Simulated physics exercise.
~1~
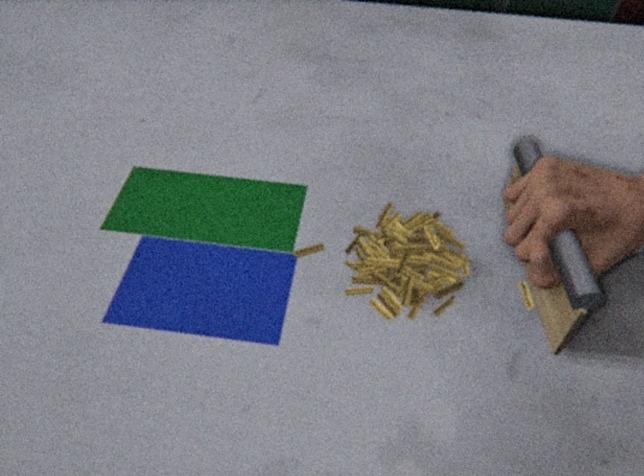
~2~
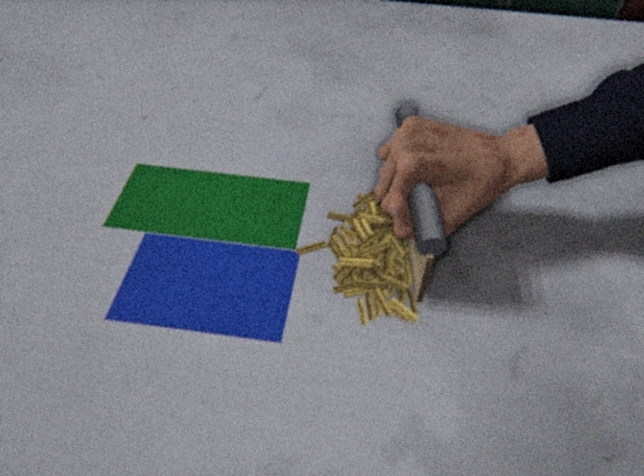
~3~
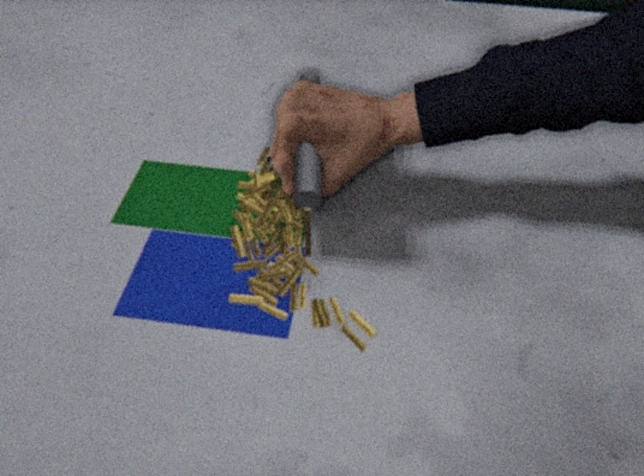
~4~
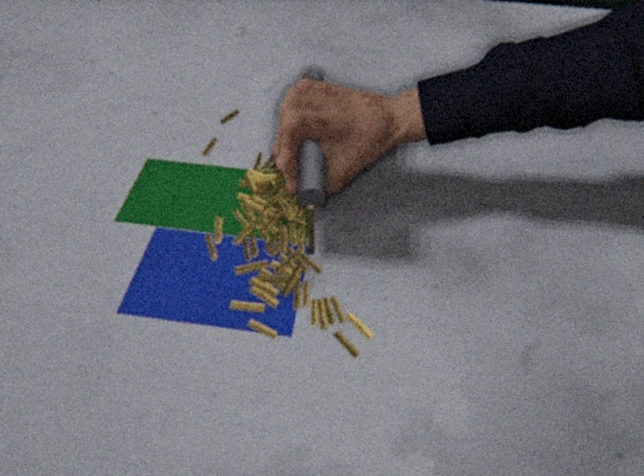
A hand gripping a scraper swept a heap of dry pasta pieces left across a pale surface and onto the green and blue mats, where the blade stopped, leaving the pieces spread over both, with some strays off the mats.
